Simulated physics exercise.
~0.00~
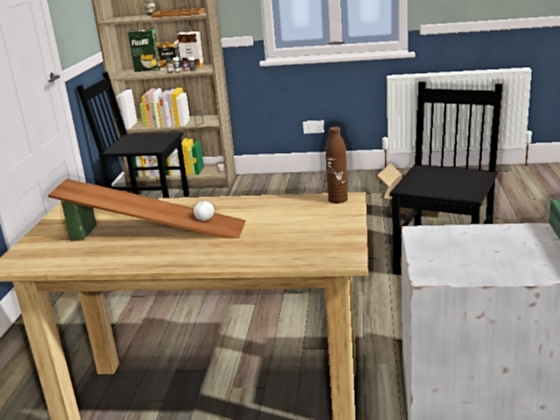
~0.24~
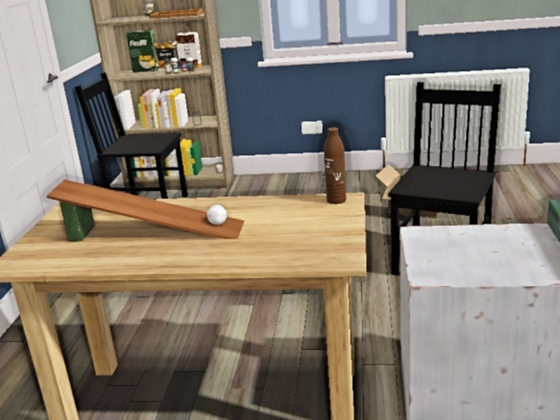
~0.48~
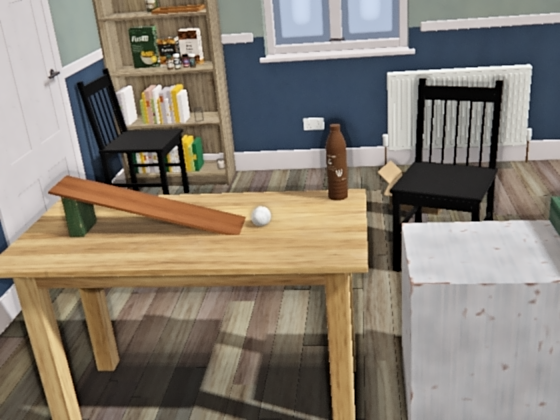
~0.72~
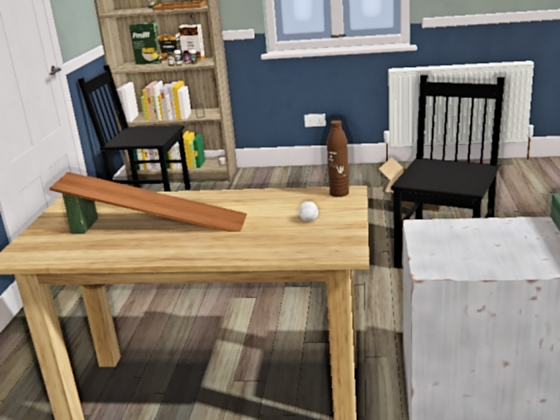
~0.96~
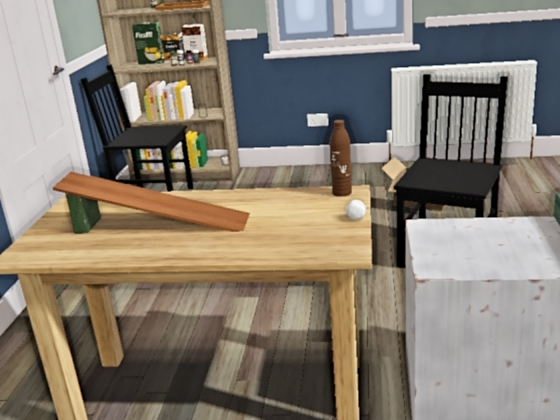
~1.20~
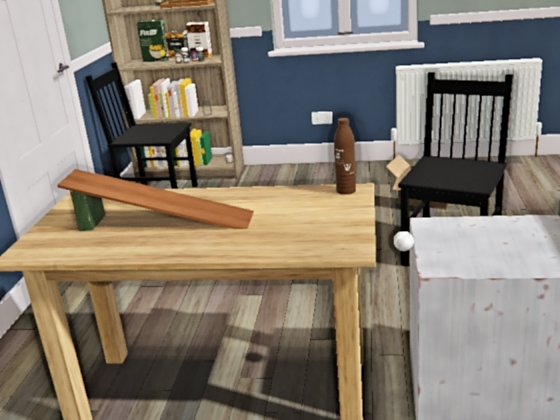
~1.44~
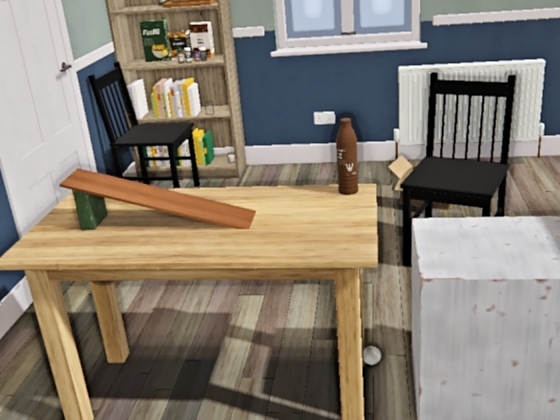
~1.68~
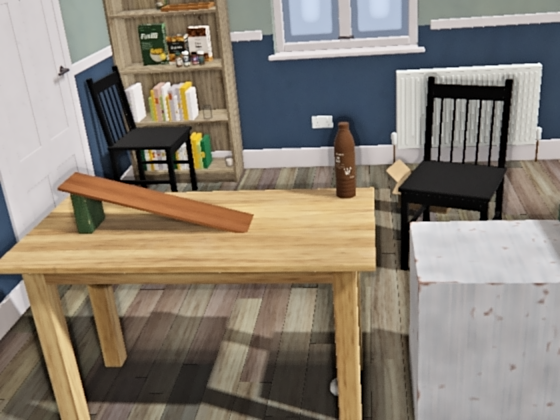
The clip opens on a small white ball, round like an onion, near the lower end of a tilted wooden board on a table, with a brown bottle standing farther right. The ball rolls down the last of the board and onto the tabletop. It keeps rolling right, passing in front of the bottle, and leaves the table's right edge. Over the gap it drops beside the pale, worn cabinet without landing on top. It falls between the two and drifts back left, ending low behind the table leg, while the bottle still stands in place.
